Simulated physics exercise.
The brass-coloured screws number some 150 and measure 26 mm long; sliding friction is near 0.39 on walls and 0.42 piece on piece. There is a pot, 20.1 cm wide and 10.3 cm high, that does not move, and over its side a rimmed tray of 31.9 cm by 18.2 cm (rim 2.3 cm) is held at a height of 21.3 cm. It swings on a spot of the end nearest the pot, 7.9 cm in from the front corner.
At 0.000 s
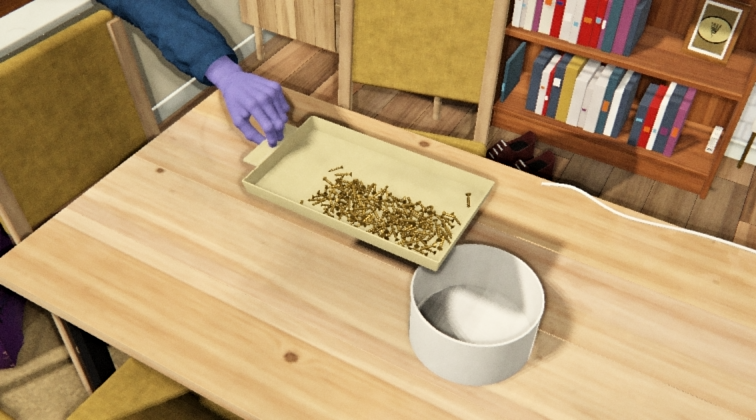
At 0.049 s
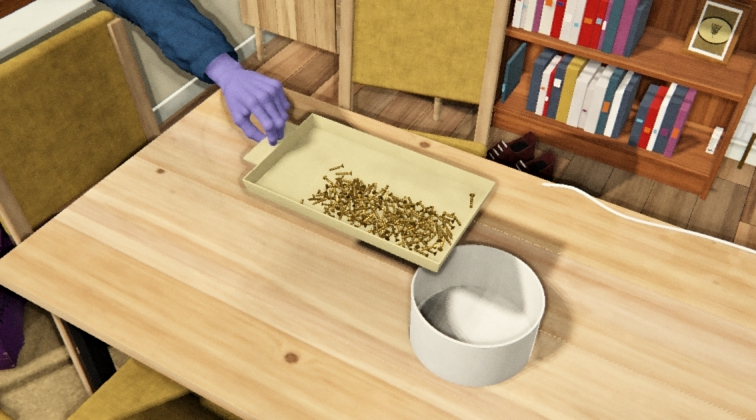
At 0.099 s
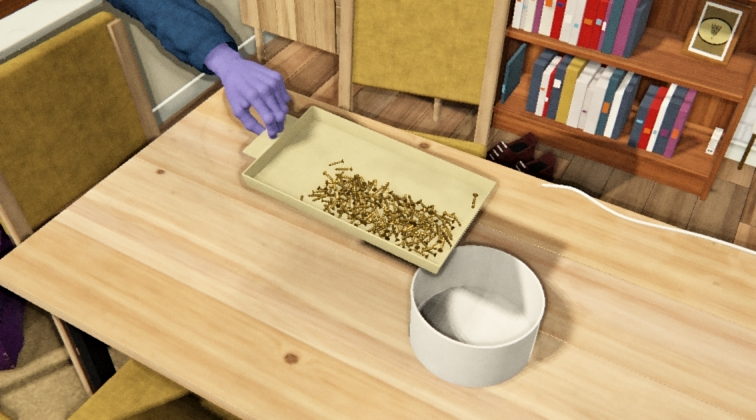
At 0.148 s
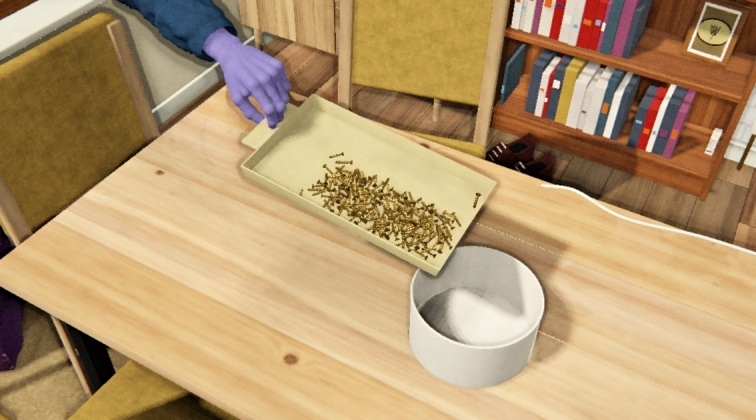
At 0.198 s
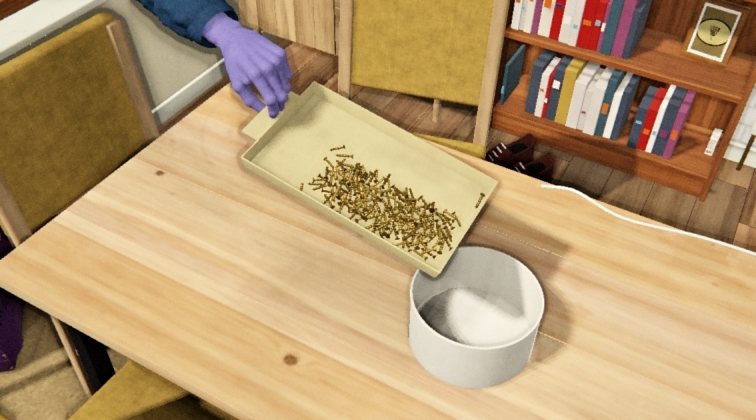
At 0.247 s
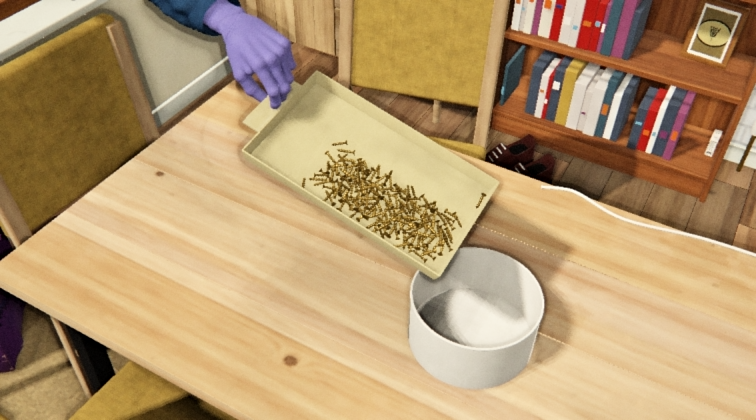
At a wooden table, a purple hand raising the far end of a tray of small brass-coloured screws beside a white pot.
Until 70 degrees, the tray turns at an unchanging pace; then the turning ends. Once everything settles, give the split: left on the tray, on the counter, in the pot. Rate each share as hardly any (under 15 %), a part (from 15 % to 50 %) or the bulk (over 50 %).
Tray: A part; counter: A part; pot: A part.
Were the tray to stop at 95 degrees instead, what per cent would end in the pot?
You'd end up with some 65 % in the pot.
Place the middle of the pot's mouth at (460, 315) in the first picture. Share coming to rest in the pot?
With the pot there, close to 70 per cent.
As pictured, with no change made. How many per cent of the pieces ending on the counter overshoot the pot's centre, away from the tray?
I'd put it at close to 60 per cent.
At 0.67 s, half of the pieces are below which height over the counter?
The halfway mark is near 24 cm.
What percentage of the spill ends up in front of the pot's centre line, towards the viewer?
100 %.
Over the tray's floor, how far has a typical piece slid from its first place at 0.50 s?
By then it sits near 3 cm from where it began.
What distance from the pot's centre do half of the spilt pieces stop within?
Roughly 18 centimetres.
Then, at 0.50 s, tilt 45 degrees; the tray holds 100 %, the pot 0 %.
After 0.67 s, tilt 62 degrees; the tray holds 100 %, the pot 0 %.
After 0.96 s, tilt 70 degrees; the tray holds 55 %, the pot 20 %.
At rest (2.4 s), tray 35 %, counter 25 %, pot 40 %.
